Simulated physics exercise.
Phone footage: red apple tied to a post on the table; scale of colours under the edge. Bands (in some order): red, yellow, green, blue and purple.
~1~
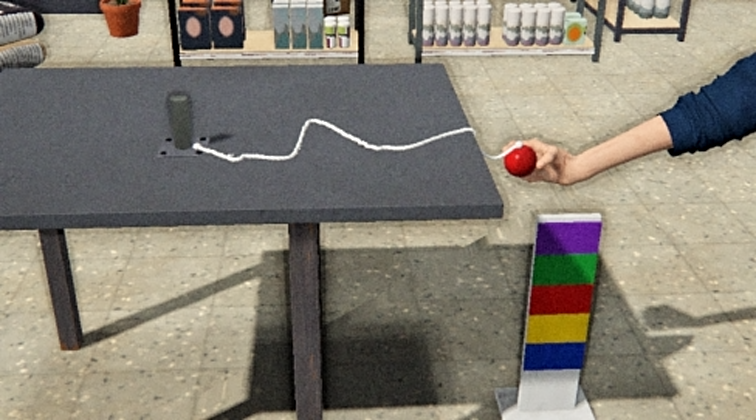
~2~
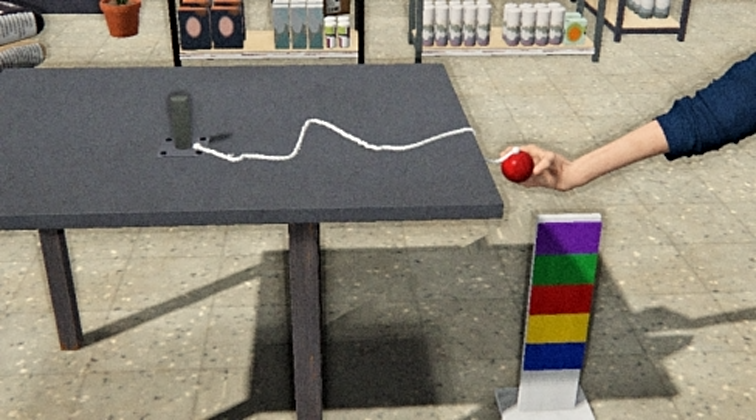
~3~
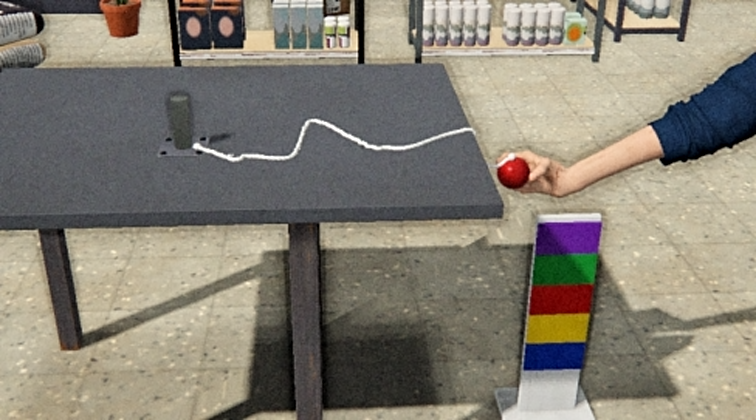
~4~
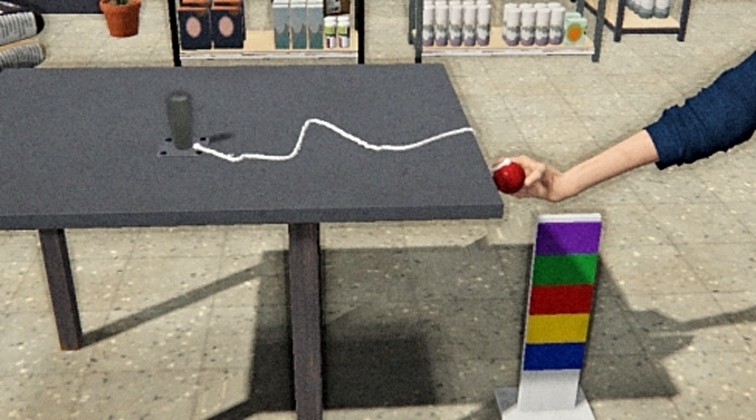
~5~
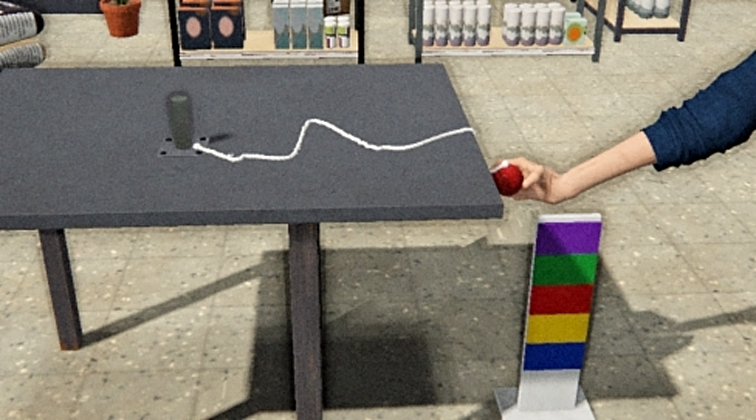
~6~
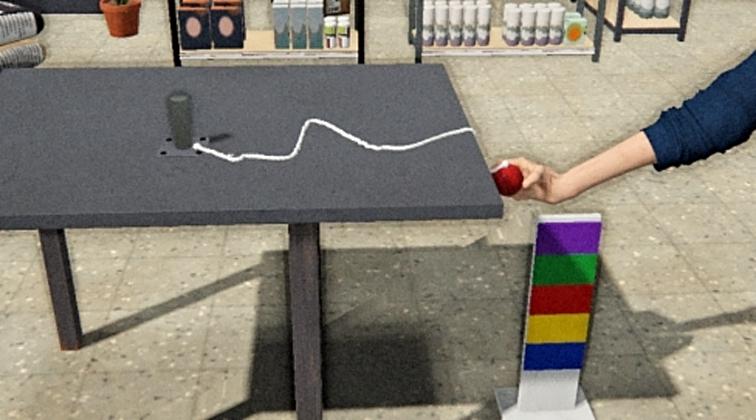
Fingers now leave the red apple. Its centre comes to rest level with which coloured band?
With the yellow one.
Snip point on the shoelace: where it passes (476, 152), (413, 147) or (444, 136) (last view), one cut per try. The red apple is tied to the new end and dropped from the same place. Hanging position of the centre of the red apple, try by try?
In order, it comes to rest around (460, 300), (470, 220) and (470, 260).
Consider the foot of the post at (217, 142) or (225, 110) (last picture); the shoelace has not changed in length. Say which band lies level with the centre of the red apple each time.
First case: Blue. Second case: Blue.
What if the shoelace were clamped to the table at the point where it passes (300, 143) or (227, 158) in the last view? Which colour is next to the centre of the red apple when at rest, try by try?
Each in turn comes out as red, yellow.
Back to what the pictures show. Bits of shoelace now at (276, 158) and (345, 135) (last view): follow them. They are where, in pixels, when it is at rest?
The first moves to (307, 142), the second to (473, 138).
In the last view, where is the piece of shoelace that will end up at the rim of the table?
It's near (350, 137) in the last picture.
Early on, apple near (477, 317); level with red.
Midway, apple near (445, 355); level with yellow.
Finally, apple near (461, 352); level with yellow. Its middle rests at the yellow band.
